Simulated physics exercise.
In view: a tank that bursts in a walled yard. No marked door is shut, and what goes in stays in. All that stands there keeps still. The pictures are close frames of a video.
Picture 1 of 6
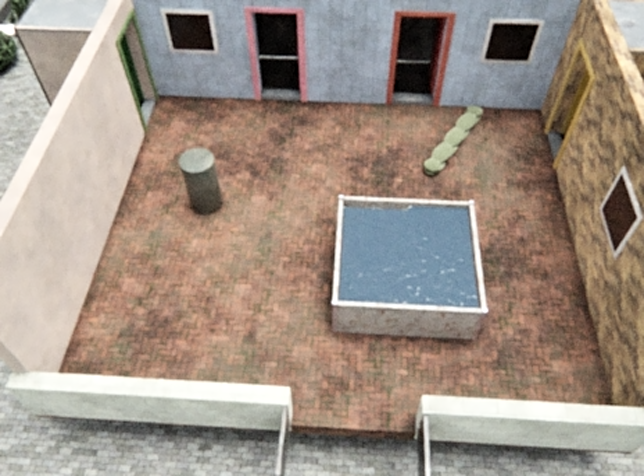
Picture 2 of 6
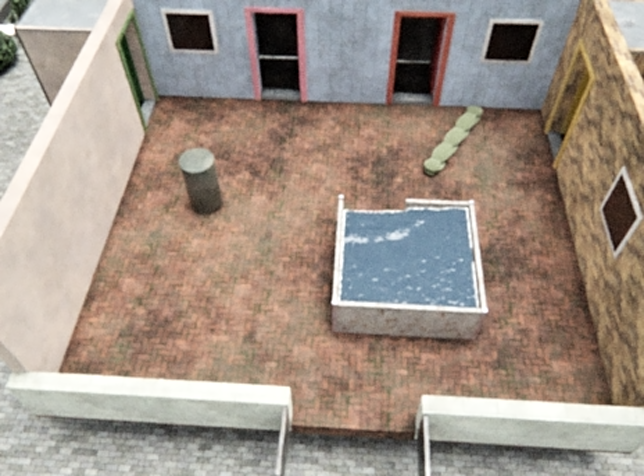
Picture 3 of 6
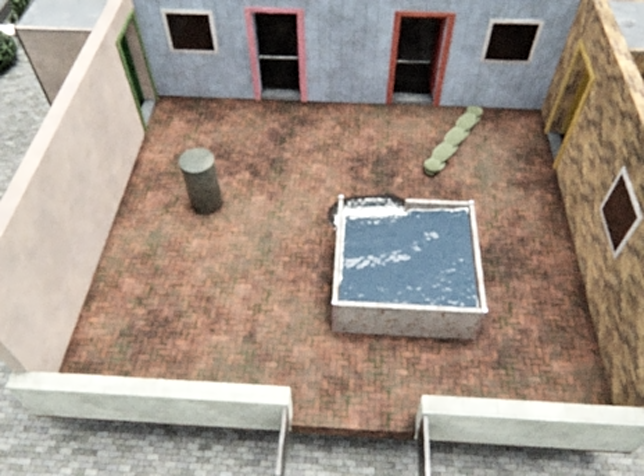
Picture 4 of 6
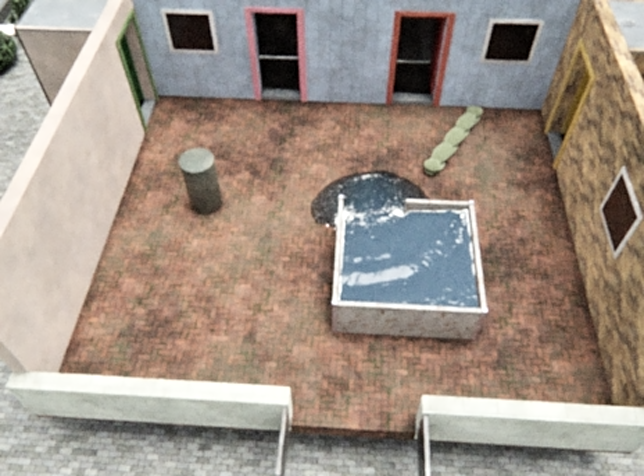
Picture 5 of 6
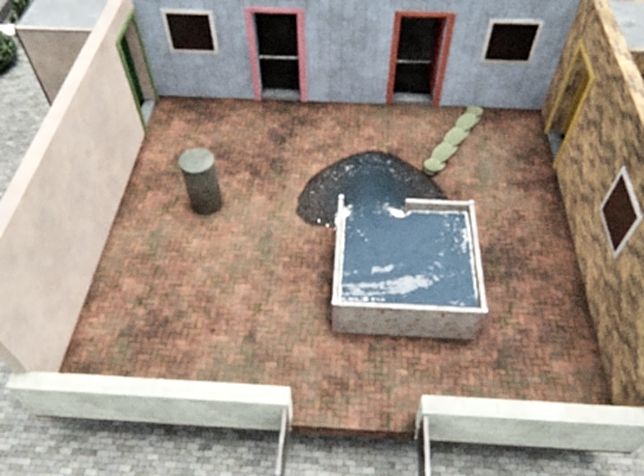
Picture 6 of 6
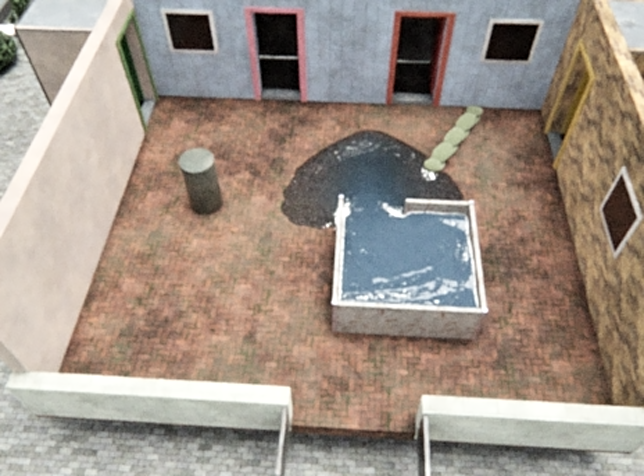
The clip opens on a walled brick yard with a square tank of blue water, a dark cylinder and a row of rounded green shapes. Part of the tank's far wall gives way and the water churns, then pours out, spreading across the bricks in a widening dark pool that reaches the green row.
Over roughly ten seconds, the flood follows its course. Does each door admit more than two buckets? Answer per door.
The pink door: It does; the green door: It does; the red door: It does; the yellow door: It does not.
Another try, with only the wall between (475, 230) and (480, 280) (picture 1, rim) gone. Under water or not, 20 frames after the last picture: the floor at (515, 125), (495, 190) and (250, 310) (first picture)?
Following the listed order, the three come out reached by the spill, reached by the spill and not reached.
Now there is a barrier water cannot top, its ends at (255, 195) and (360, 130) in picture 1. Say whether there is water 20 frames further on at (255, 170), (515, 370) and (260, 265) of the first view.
As listed: Free of water, not flooded, wet.
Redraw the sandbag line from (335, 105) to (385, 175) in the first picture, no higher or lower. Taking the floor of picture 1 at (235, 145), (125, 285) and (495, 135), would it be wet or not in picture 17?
In order - swamped; unaffected; swamped.
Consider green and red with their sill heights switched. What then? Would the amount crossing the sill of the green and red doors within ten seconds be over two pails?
Green goes past the mark, red goes past the mark.
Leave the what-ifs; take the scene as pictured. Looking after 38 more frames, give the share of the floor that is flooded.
Close to 55 in a hundred, I think.
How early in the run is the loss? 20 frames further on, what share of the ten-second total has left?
50 per cent.
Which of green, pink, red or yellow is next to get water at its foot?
That's the red-painted one.
A moment on, water covers 25 % of the floor; the pink door not reached, the green door not reached, the red door under two buckets in, the yellow door not reached.
Next, water covers 30 % of the floor; the pink door under two buckets in, the green door not reached, the red door over two buckets in, the yellow door not reached.
Then, water covers 40 % of the floor; the pink door over two buckets in, the green door over two buckets in, the red door far over two buckets in, the yellow door wet at the sill, nothing in.
Later, water covers 55 % of the floor; the pink door over two buckets in, the green door far over two buckets in, the red door far over two buckets in, the yellow door wet at the sill, nothing in.
In the end, water covers 85 % of the floor; the pink door over two buckets in, the green door far over two buckets in, the red door far over two buckets in, the yellow door wet at the sill, nothing in.
